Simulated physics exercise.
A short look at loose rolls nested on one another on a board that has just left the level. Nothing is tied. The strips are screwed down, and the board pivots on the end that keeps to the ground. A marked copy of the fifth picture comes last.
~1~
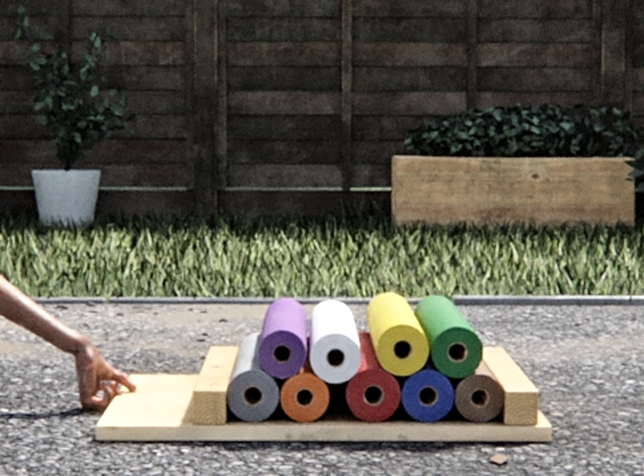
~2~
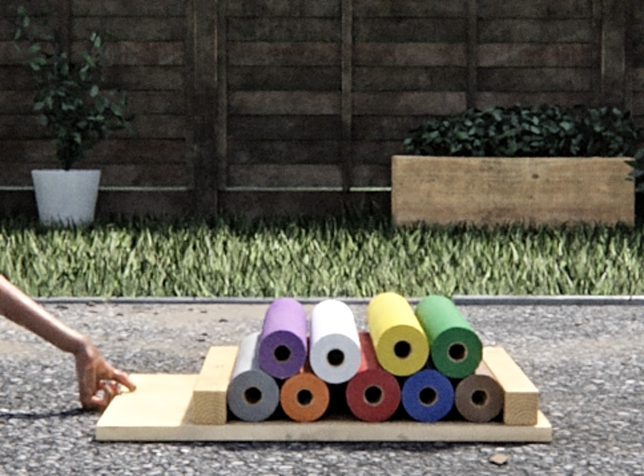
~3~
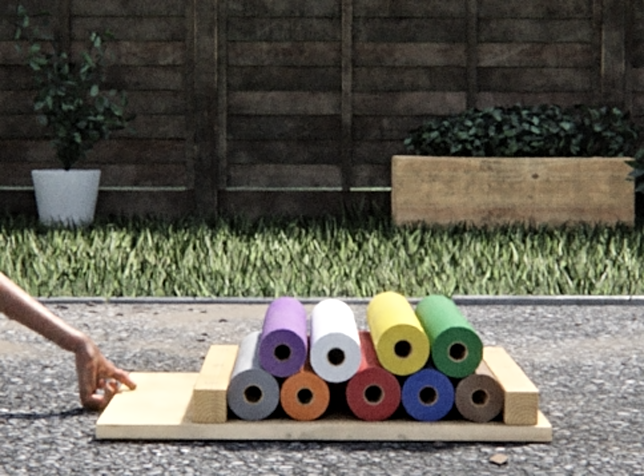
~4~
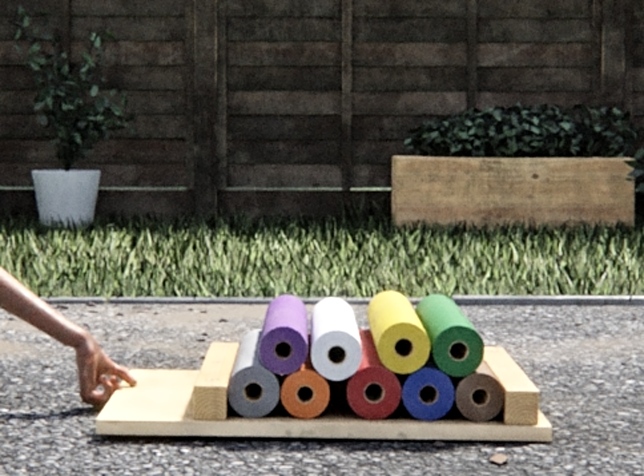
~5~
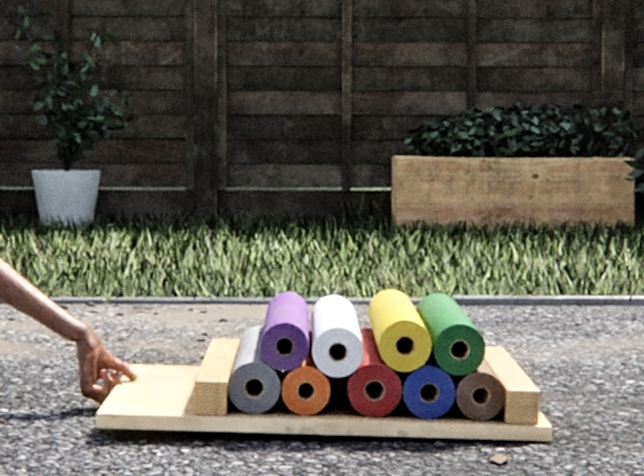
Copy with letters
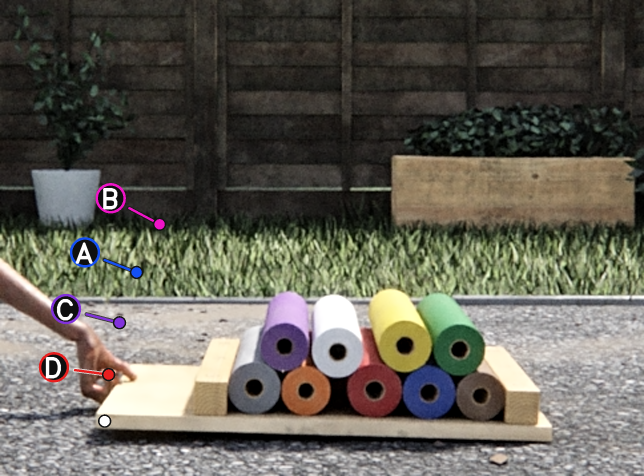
A hand at the left slowly raises the near end of a pale wooden board by a slight amount, tilting it and the rolls on it, while the camera stays still. Purple, white, yellow and green rolls nest above grey, orange, red, blue and brown ones, between two wooden strips. The board lies on rough grey ground, seen from the front, before grass, potted plants and a dark fence.
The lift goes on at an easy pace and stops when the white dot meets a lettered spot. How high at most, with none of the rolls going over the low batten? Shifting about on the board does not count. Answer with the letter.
The answer is mark A.
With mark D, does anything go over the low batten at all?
At D: No.
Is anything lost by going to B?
Yes.
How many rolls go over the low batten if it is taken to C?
It comes to none.
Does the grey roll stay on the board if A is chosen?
Yes, with A.
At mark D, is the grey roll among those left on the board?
Yes, with D.
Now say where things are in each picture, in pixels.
In the first frame, white roll (336, 357); green roll (457, 352); purple roll (282, 353).
In the second frame, purple roll (282, 353); yellow roll (402, 349).
In the third frame, board (323, 389); grey roll (253, 394); blue roll (428, 395).
In the fourth frame, board (323, 387); grey roll (254, 391); orange roll (305, 394).
In the fifth frame, board (323, 384); grey roll (254, 387); orange roll (306, 391).
On the copy, A at (137, 273); B at (160, 224); C at (120, 323); D at (109, 375); the white dot at (104, 421).
On A. First, board at 15°.
Then, board at 21°.
Finally, board at 21°, none over the low batten.
By contrast, B four over the low batten (white, green, purple, yellow); C none over the low batten; D none over the low batten.
